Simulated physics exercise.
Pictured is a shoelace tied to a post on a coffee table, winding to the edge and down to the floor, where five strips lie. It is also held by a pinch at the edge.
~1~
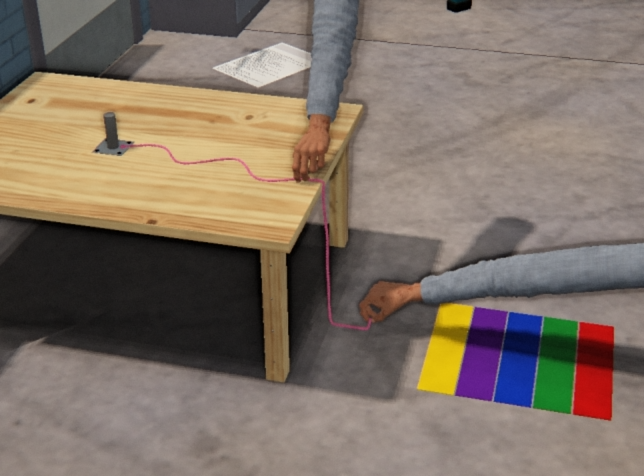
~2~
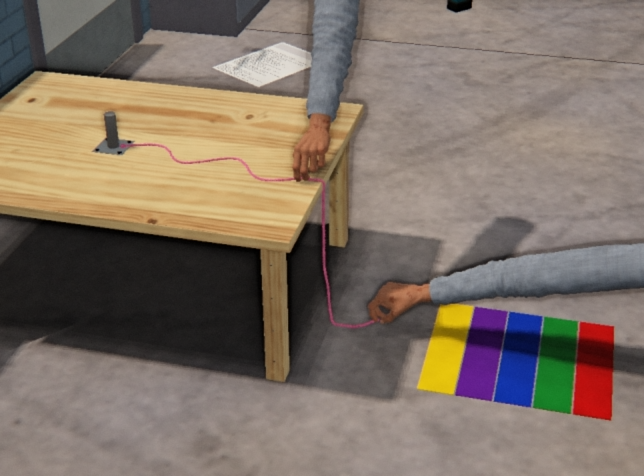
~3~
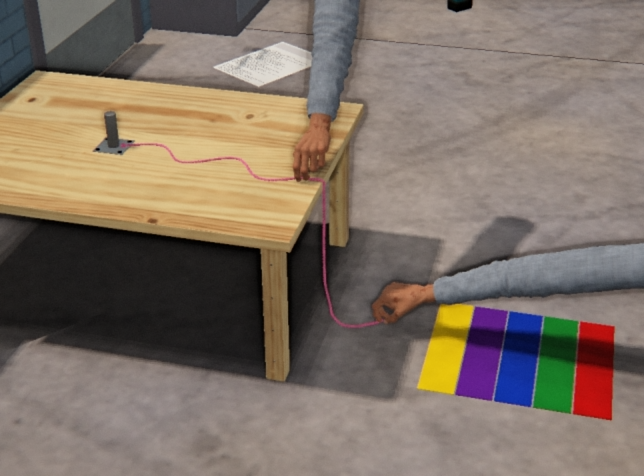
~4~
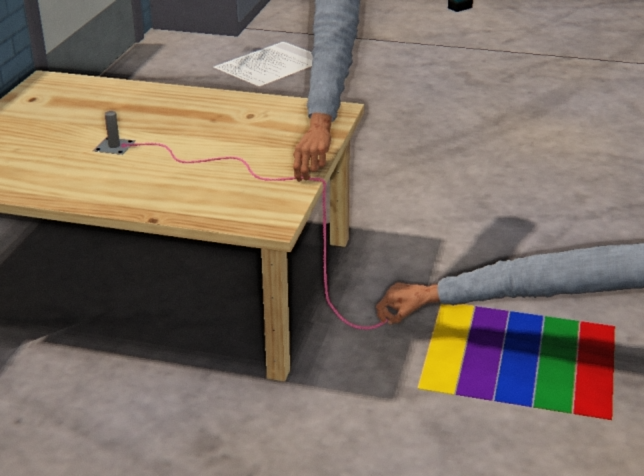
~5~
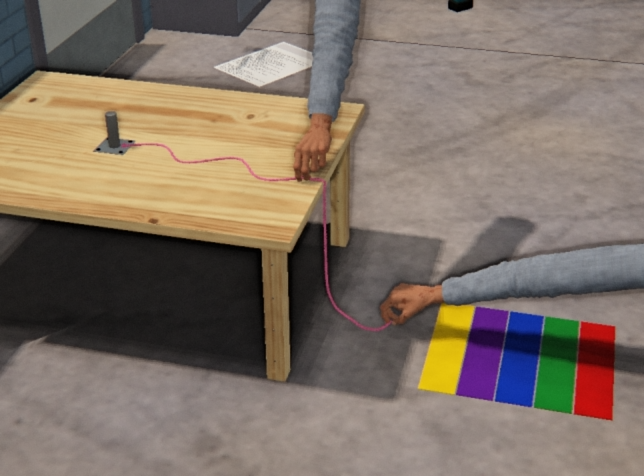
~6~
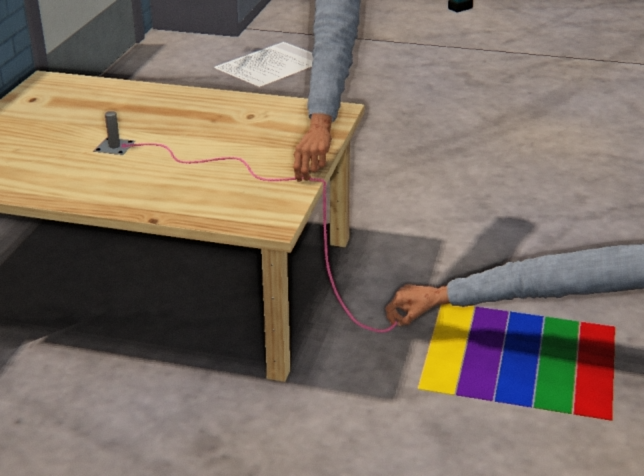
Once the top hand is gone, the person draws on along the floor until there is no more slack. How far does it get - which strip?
Blue.
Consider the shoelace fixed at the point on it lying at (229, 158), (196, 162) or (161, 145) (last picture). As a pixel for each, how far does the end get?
Try by try, around (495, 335), (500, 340) and (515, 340).
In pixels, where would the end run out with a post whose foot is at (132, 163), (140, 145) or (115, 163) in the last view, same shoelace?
Approximate places, in that order: (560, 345), (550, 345), (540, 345).
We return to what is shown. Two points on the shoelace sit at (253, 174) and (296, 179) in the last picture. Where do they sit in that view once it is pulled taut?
At (287, 174), then (330, 188).
Early on, end near (466, 332); over yellow.
Midway, end near (500, 338); over purple.
At the end of the slack, end near (521, 341); over blue. It gets as far as the blue strip.
